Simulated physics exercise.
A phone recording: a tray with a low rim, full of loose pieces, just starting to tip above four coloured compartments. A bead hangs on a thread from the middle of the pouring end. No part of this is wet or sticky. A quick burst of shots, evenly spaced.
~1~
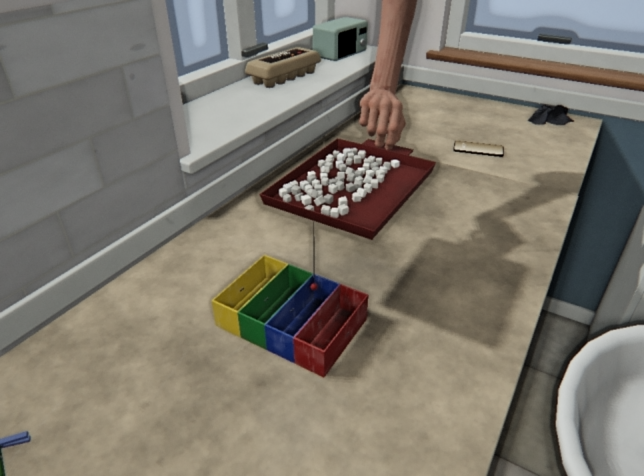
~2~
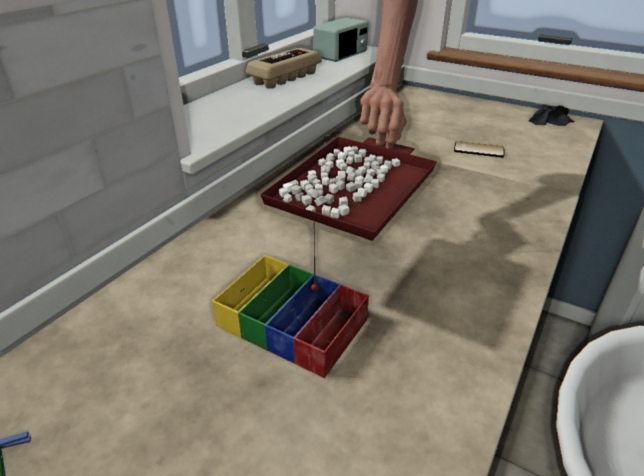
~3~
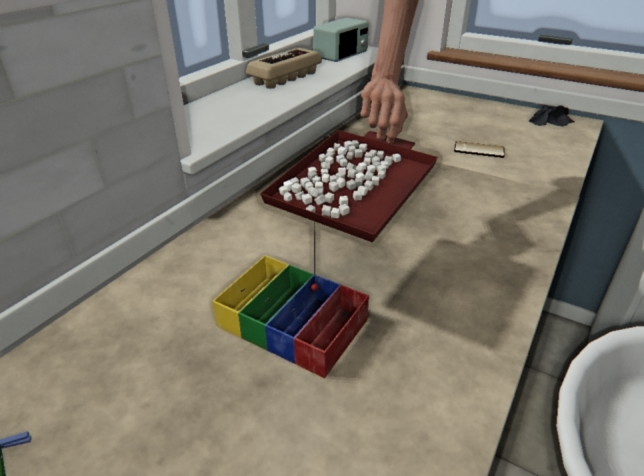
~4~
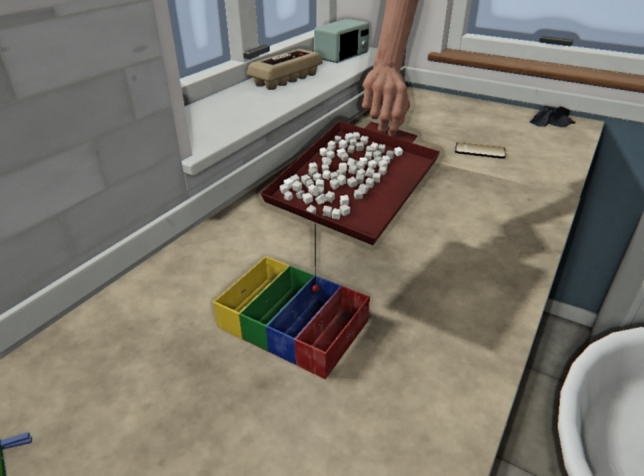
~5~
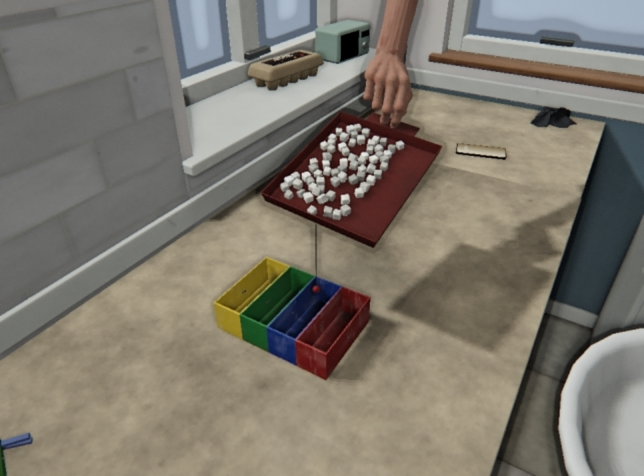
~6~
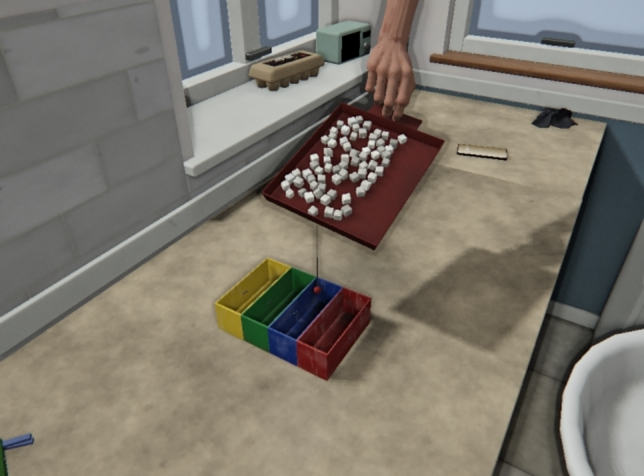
On a countertop by a window, a hand held a dark red tray of loose white cubes above yellow, green, blue and red compartments, then slowly tilted it slightly toward its front right corner.
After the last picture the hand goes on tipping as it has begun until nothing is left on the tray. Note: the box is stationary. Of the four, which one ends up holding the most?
The red one.
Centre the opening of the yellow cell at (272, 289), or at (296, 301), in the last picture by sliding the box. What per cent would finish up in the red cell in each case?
That makes 40 per cent, followed by 20 per cent.
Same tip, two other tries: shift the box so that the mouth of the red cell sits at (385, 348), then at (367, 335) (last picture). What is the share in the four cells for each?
Close to 100 per cent, followed by close to 90 per cent.
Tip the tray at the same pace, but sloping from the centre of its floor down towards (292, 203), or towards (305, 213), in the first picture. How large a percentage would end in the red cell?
Lab note: Try 1 = 0 %, try 2 = 0 %.
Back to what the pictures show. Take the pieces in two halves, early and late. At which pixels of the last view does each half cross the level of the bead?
(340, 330) first, (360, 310) later.
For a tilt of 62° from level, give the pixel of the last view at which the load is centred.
The middle of the load sits near (352, 208).
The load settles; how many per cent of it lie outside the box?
Roughly 50 percent of the load.
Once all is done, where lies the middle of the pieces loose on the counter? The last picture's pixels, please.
Around (384, 372).
Soon after the last picture, tray tipped steeply; nearly all on the tray; a stray few falling or outside the box.
A little later, tray tipped past a quarter turn; most on the tray; a stray few in the red cell; a small part falling or outside the box.
Later still, tray tipped past a quarter turn; about a third in the red cell; a small part in the blue cell; about half falling or outside the box.
At rest, tray tipped past a quarter turn; about a third in the red cell; a small part in the blue cell; none in the green cell; none in the yellow cell; about half outside the box.
